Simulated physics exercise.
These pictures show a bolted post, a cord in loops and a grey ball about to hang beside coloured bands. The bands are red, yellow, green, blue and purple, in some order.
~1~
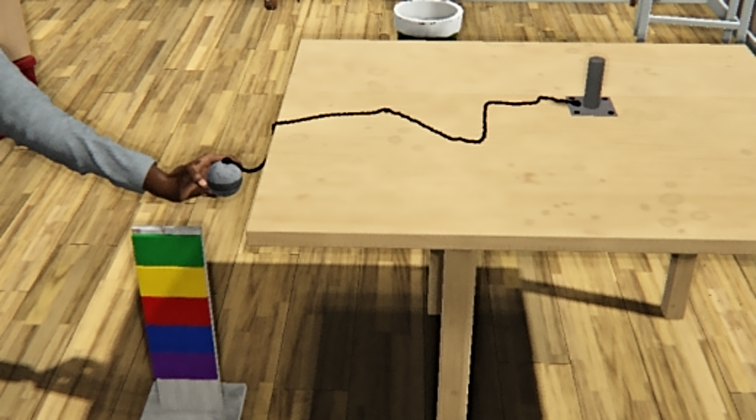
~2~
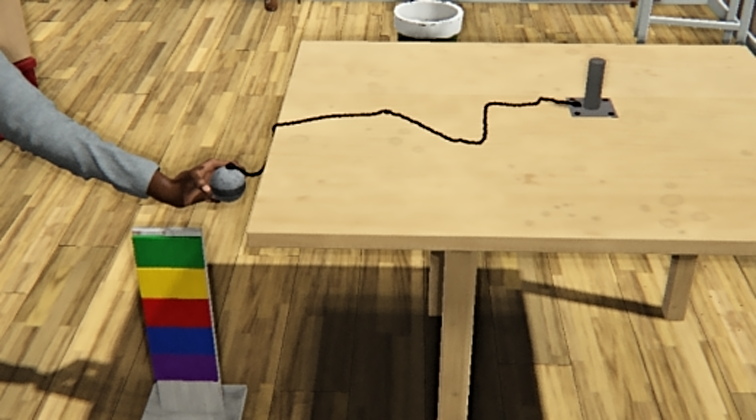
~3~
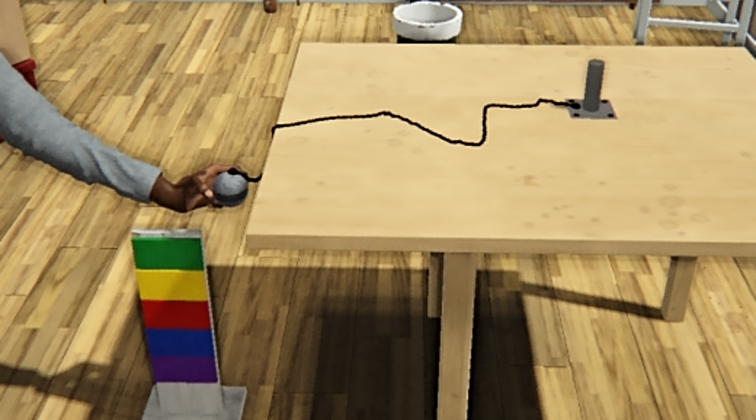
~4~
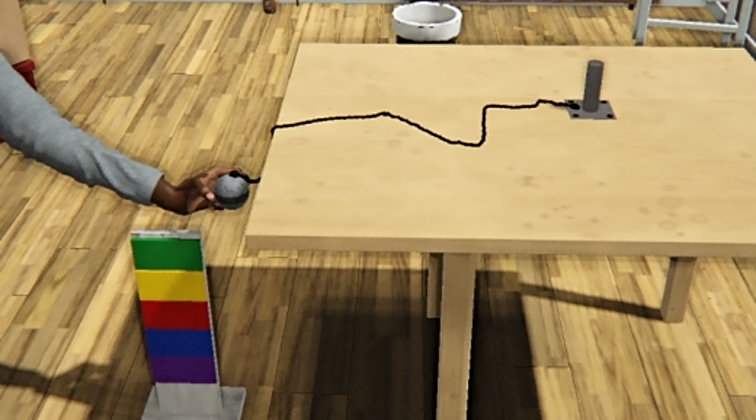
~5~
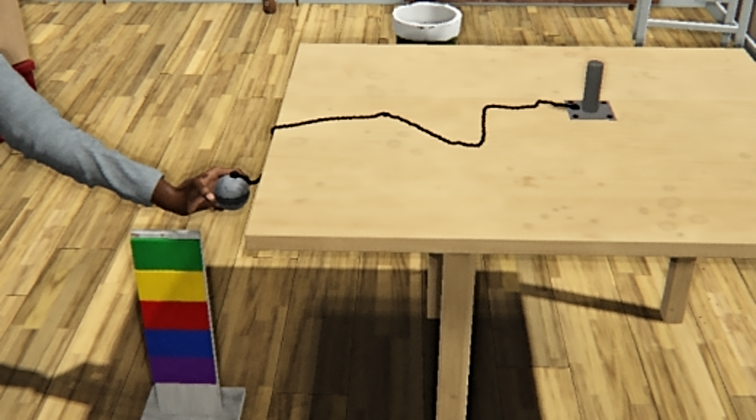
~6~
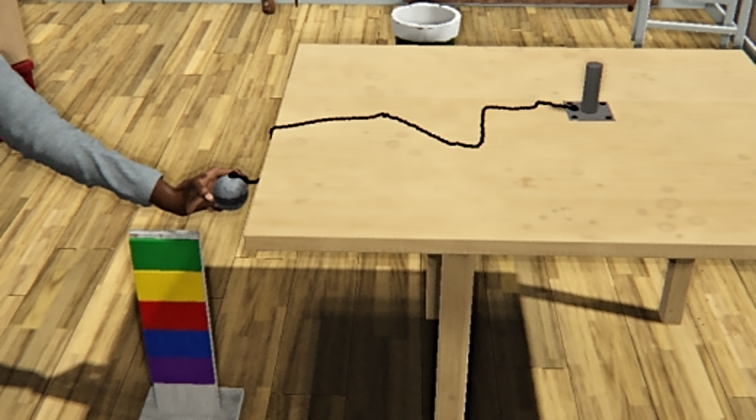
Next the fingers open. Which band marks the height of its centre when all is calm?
The cord holds its middle at blue.
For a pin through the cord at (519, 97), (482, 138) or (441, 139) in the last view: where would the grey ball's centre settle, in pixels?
The places are (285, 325), (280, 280) and (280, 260).
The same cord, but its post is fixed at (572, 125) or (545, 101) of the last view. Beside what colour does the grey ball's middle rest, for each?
One after the other, purple; purple.
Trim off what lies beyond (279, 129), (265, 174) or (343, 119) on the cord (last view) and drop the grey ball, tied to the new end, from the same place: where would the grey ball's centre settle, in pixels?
About (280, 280), (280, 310) and (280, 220).
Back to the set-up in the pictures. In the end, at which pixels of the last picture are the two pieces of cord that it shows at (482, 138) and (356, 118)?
The first at (391, 122), the second at (277, 189).
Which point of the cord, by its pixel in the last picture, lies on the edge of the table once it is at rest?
It lies at about (401, 121).
A little later, ball near (253, 305); level with red.
Next, ball near (303, 334); level with blue.
Later still, ball near (279, 340); level with blue.
When it is over, ball near (288, 340); level with blue. At blue.
